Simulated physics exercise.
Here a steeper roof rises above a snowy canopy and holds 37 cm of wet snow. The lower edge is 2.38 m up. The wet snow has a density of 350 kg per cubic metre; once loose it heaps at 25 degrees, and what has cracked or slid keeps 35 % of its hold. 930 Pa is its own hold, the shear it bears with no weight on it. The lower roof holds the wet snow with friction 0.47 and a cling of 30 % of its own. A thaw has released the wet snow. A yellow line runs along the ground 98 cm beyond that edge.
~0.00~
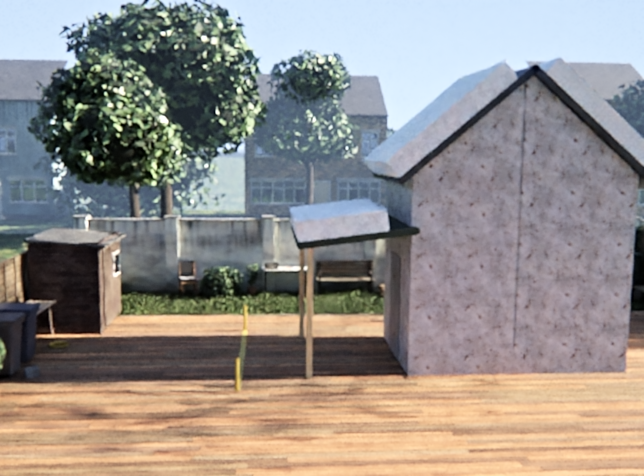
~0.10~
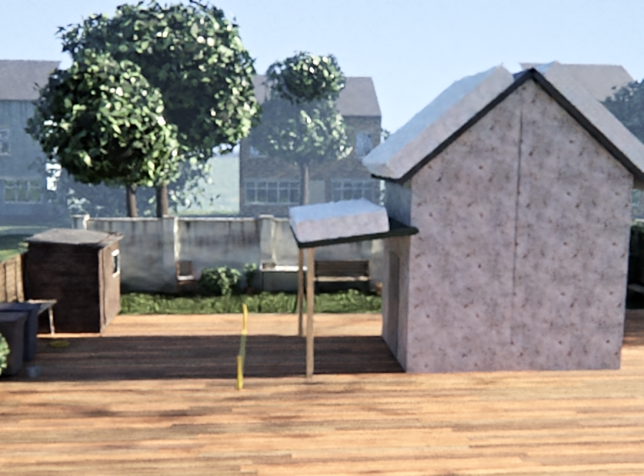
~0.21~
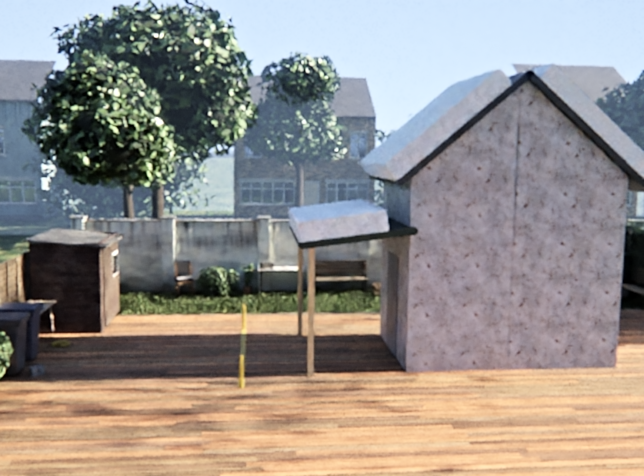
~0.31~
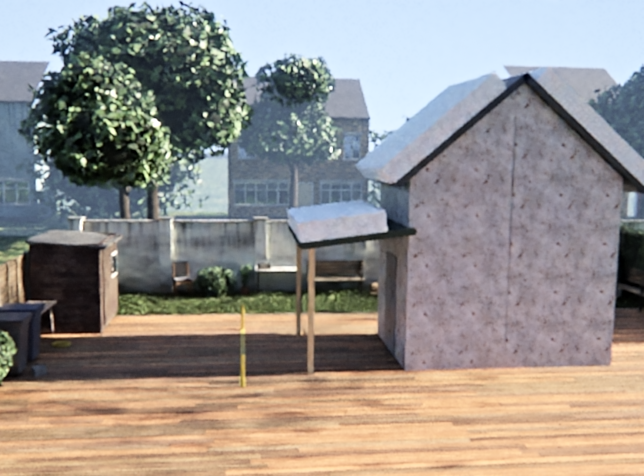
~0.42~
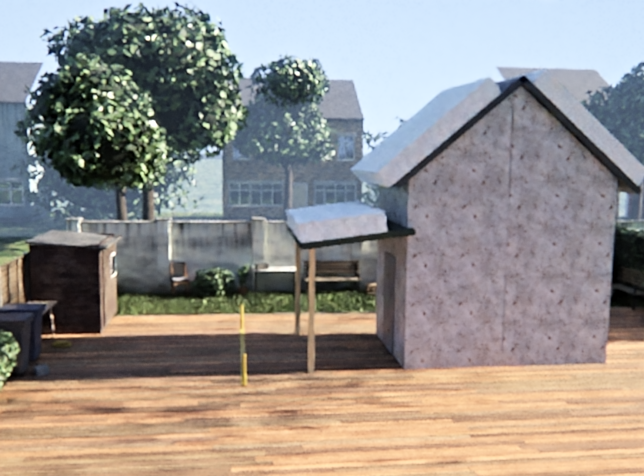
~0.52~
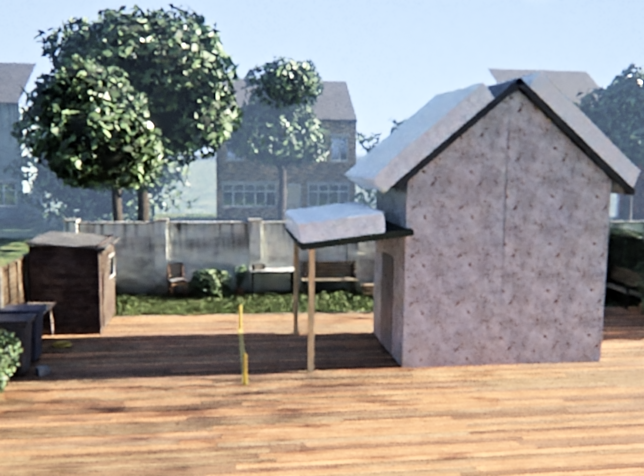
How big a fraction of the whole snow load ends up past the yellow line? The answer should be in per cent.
0 %.
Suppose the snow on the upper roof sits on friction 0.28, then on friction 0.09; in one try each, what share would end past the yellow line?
First try 16 per cent, second try 30 per cent.
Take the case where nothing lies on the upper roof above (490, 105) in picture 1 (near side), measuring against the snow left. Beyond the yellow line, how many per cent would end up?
0 %.
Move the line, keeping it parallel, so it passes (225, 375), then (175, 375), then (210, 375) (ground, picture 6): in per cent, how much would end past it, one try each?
Respectively about 0 in a hundred, 0 in a hundred and 0 in a hundred.
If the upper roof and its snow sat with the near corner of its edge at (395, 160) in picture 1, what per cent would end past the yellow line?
About 8 per cent.
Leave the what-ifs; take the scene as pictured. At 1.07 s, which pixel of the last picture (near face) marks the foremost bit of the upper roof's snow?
It lies at around (353, 207) in the last picture.
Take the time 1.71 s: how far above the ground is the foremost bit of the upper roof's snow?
I'd say around 2.8 metres.
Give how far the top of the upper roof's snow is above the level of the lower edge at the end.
It ends up some 1.6 m higher than the lower edge.
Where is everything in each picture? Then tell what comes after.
In the first frame, front end of the wet snow at (397, 168).
In the second frame, front end of the wet snow at (396, 170), its middle shifted 8 mm.
In the third frame, front end of the wet snow at (395, 172), its middle shifted 3.5 cm, 1 % of it past the upper edge, in one piece.
In the fourth frame, front end of the wet snow at (392, 175), its middle shifted 7.9 cm, 3 % of it past the upper edge, in one piece.
In the fifth frame, front end of the wet snow at (389, 165), its middle shifted 14 cm, 6 % of it past the upper edge, in one piece.
In the sixth frame, front end of the wet snow at (383, 168), its middle shifted 23 cm, 9 % of it past the upper edge, in one piece.
By 1.07 s, none is below the lower edge and 0 % is past the line.
By 1.71 s, none is below the lower edge and 0 % is past the line.
By 2.36 s, none is below the lower edge and 0 % is past the line.
By 3.00 s, none is below the lower edge and 0 % is past the line.
By 3.80 s, at the end, none is below the lower edge and 0 % is past the line.
